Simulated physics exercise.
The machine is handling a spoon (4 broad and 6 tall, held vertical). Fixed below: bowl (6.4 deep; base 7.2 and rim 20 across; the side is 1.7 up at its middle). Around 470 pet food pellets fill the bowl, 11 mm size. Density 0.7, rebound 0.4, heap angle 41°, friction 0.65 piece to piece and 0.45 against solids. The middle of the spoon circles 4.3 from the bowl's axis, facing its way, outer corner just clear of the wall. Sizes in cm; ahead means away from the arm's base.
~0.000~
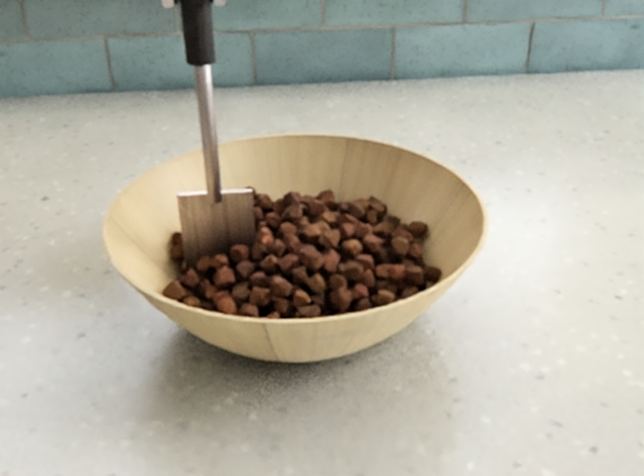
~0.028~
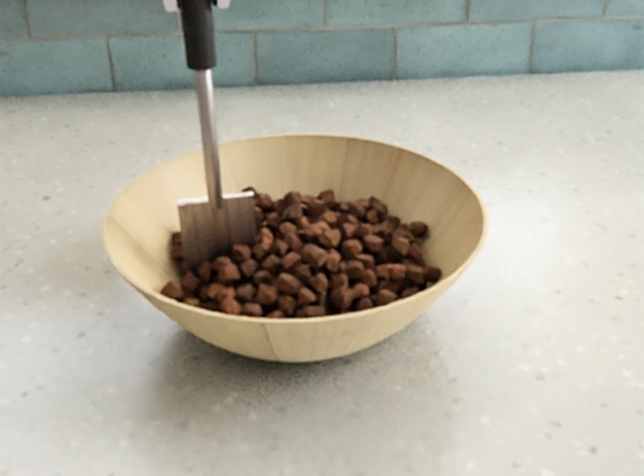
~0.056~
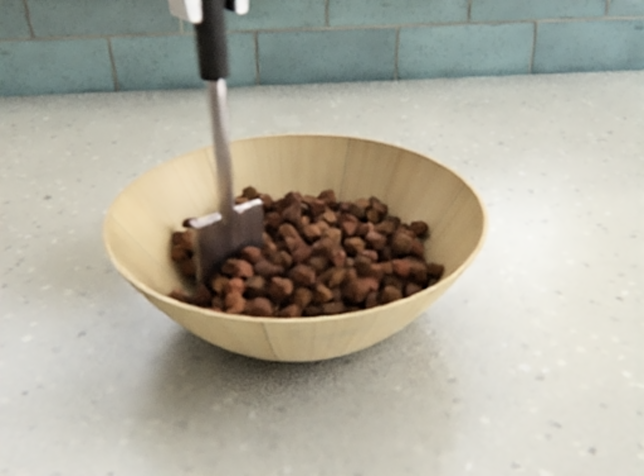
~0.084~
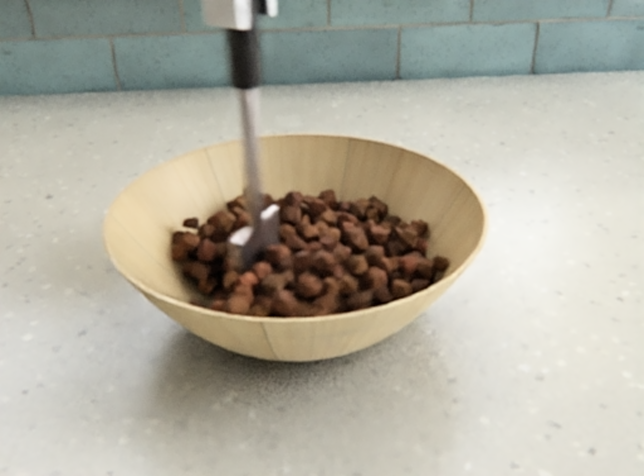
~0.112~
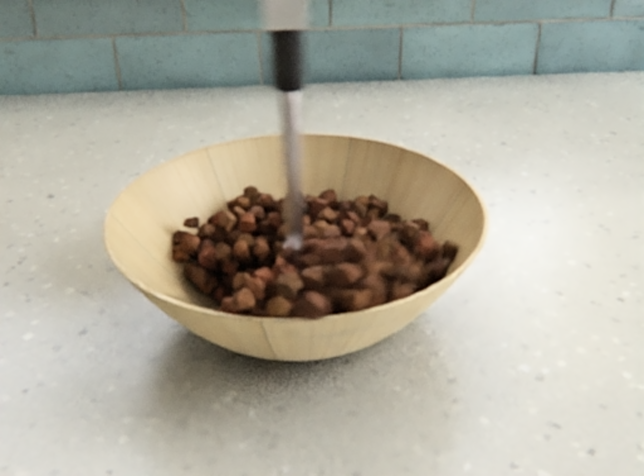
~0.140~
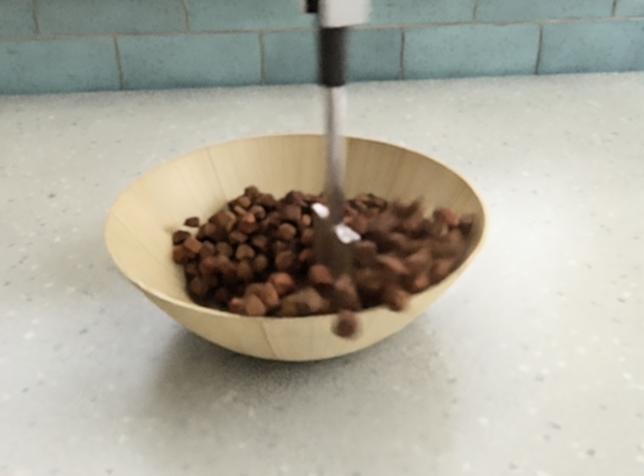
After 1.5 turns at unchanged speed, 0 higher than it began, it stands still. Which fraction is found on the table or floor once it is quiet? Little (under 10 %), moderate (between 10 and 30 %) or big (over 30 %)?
A big share, over 30 %, ends on the table or floor.
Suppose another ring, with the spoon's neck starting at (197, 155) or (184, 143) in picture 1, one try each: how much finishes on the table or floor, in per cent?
About 45 and 40 per cent.
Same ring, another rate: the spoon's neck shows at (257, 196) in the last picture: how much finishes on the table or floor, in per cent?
Some 15 per cent.
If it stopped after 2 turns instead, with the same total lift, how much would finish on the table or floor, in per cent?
Then about 45 per cent.
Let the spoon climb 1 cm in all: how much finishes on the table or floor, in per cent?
Some 30 per cent.
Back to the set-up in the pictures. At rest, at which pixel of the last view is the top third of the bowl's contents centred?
Around (365, 219).
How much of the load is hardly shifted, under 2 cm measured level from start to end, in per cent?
About 5 per cent.
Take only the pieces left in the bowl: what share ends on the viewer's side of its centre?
About 40 per cent.
After 0.31 s, 276° round, highest piece 10 above the table; 390 in the bowl, 33 on the table or floor, 51 in flight or on the tool.
After 0.49 s, 79° round, highest piece 9 above the table; 325 in the bowl, 119 on the table or floor, 30 in flight or on the tool.
After 0.78 s, 180° round, highest piece 6 above the table; 287 in the bowl, 187 on the table or floor.
After 1.48 s, 180° round, highest piece 6 above the table; 287 in the bowl, 187 on the table or floor.
In the end, 287 in the bowl, 187 on the table or floor. That is 39 % on the table or floor.
